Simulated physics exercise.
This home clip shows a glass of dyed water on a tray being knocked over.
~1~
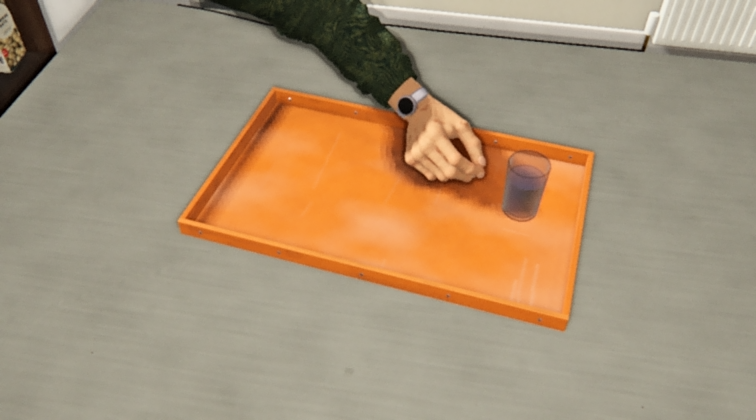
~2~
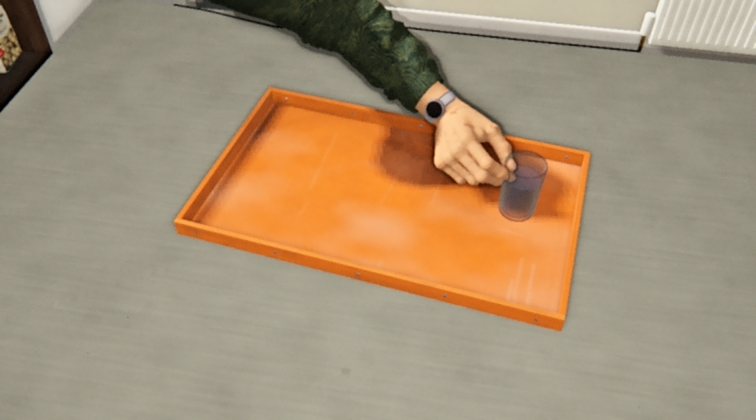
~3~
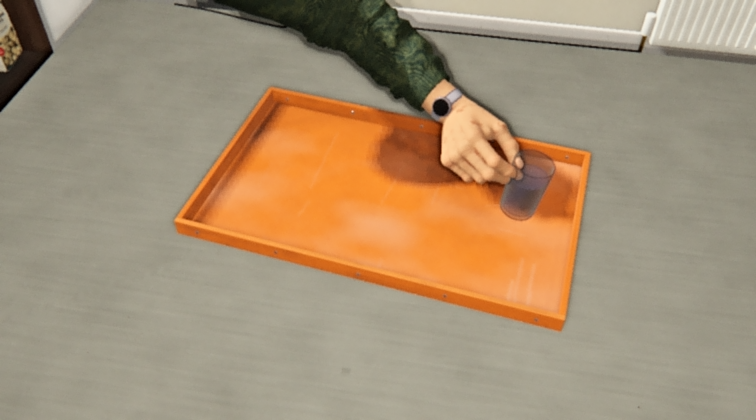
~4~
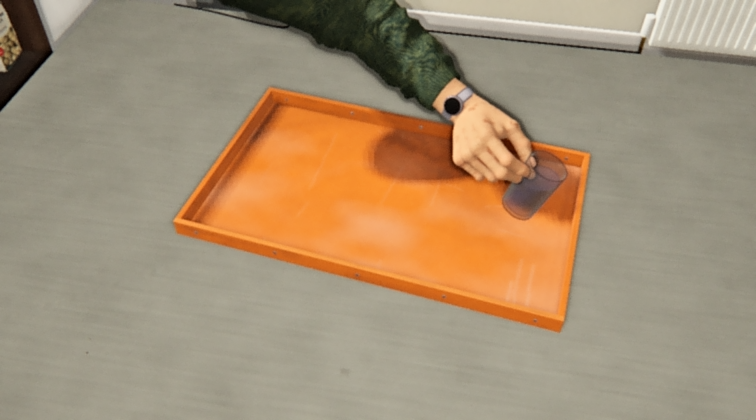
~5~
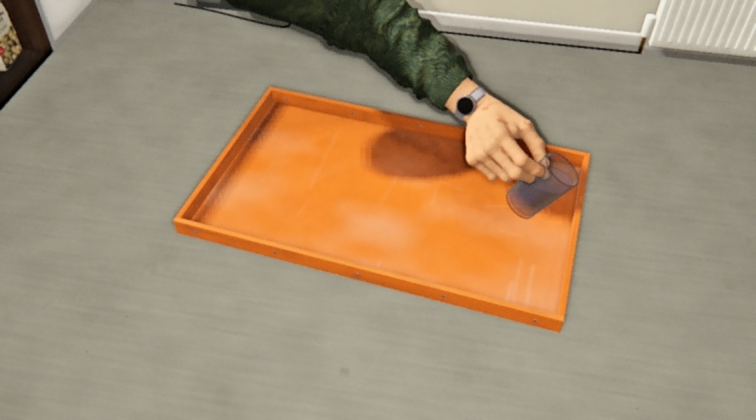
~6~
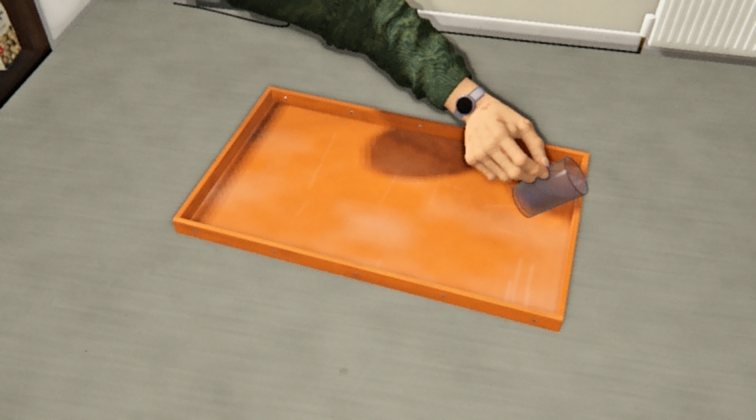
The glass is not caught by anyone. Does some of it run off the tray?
Sure enough, the spill will come off the tray.
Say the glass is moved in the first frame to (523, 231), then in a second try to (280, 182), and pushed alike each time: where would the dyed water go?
In the first try it gets out on to the top; in the second it is held by the rim.
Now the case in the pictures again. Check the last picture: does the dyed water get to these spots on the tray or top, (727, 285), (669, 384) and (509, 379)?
Taking them in order, I'd say covered, safe and safe.
Soon after, the glass lies across the rim; the puddle covers about as much as a plate; it is on the top, beyond the rim.
Later, the puddle covers about as much as a tray; it is on the top, beyond the rim.
In the end, the puddle covers about as much as a tray; it is on the top, beyond the rim.
